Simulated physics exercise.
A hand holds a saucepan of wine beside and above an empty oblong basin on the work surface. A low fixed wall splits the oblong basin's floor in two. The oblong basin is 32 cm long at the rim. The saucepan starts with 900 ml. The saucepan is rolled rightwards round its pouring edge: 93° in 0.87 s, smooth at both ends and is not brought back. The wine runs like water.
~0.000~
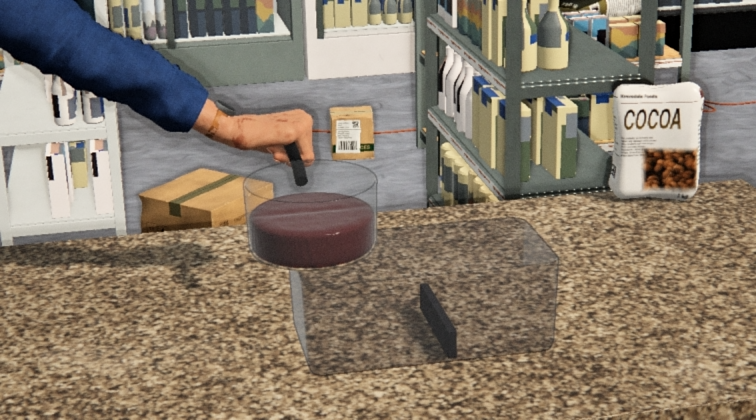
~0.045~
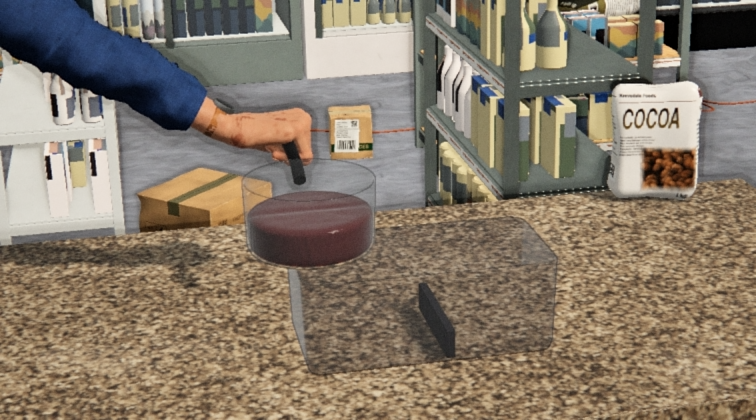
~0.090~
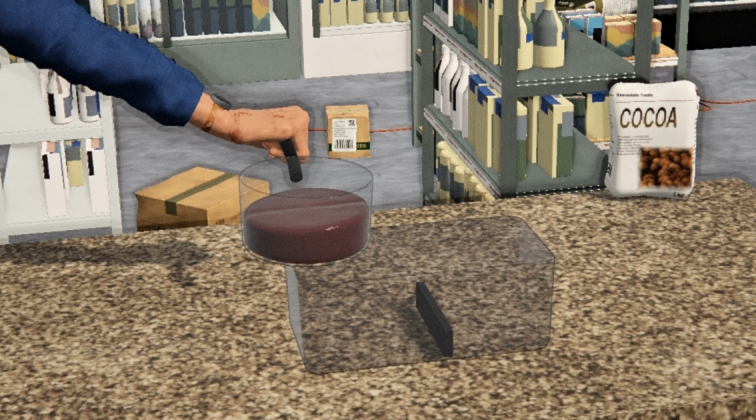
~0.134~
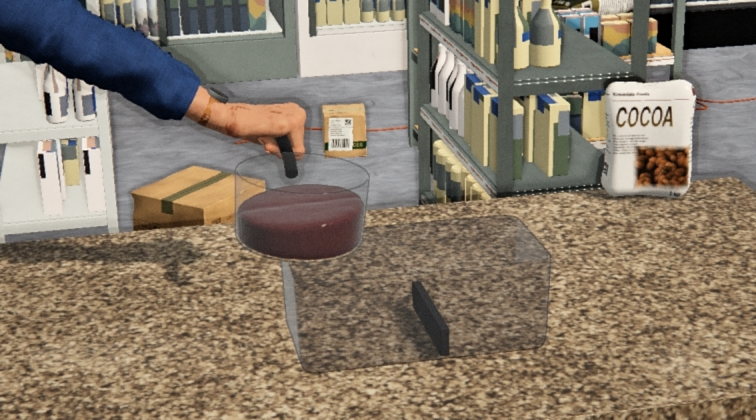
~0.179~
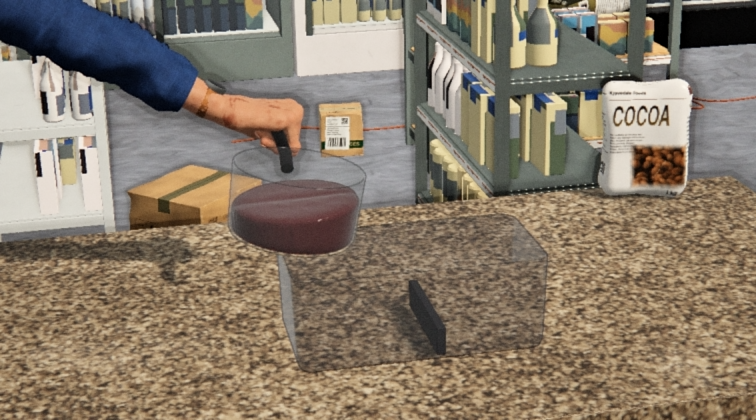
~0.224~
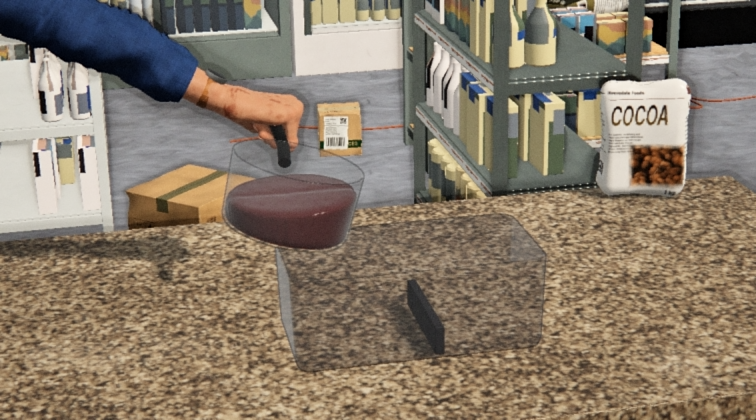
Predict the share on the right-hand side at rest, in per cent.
The far part has some 73 per cent.
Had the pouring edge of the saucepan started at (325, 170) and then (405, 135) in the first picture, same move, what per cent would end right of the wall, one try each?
First 20, then 65 per cent.
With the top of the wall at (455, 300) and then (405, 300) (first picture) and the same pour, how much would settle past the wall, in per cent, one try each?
In turn about 55 and 90 per cent.
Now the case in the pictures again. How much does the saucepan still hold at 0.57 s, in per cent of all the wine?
About 82 per cent.
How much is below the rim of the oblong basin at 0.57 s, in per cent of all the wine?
Near 0 in a hundred.
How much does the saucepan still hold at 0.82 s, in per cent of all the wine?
About 26 per cent.
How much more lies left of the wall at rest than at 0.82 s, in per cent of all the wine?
Near 20 in a hundred.
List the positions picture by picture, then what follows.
In the first picture, tilt 0°; pouring edge (375, 176); surface from (248, 217) to (373, 206); the oblong basin's rim runs from (295, 263) to (542, 240); the wall's top is at (438, 308).
In the second picture, tilt 1°; pouring edge (374, 176); surface from (247, 216) to (371, 204).
In the third picture, tilt 2°; pouring edge (371, 175); surface from (243, 214) to (367, 201).
In the fourth picture, tilt 5°; pouring edge (367, 174); surface from (238, 212) to (362, 197).
In the fifth picture, tilt 9°; pouring edge (364, 173); surface from (231, 206) to (358, 192).
In the sixth picture, tilt 14°; pouring edge (362, 173); surface from (226, 198) to (355, 187).
Then, 0.57 s in, the tilt is 68° and 83 per cent is still to pour, 0 is left of the wall and 0 right of it.
Then, 0.82 s in, the tilt is 92° and 25 per cent is still to pour, 2 is left of the wall and 44 right of it.
Then, 1.08 s in, the tilt is 93° and 7 per cent is still to pour, 15 is left of the wall and 67 right of it.
Then, 1.37 s in, the tilt is 93° and 2 per cent is still to pour, 20 is left of the wall and 73 right of it.
Finally, 23 per cent lies left of the wall, 73 right of it and 3 outside.
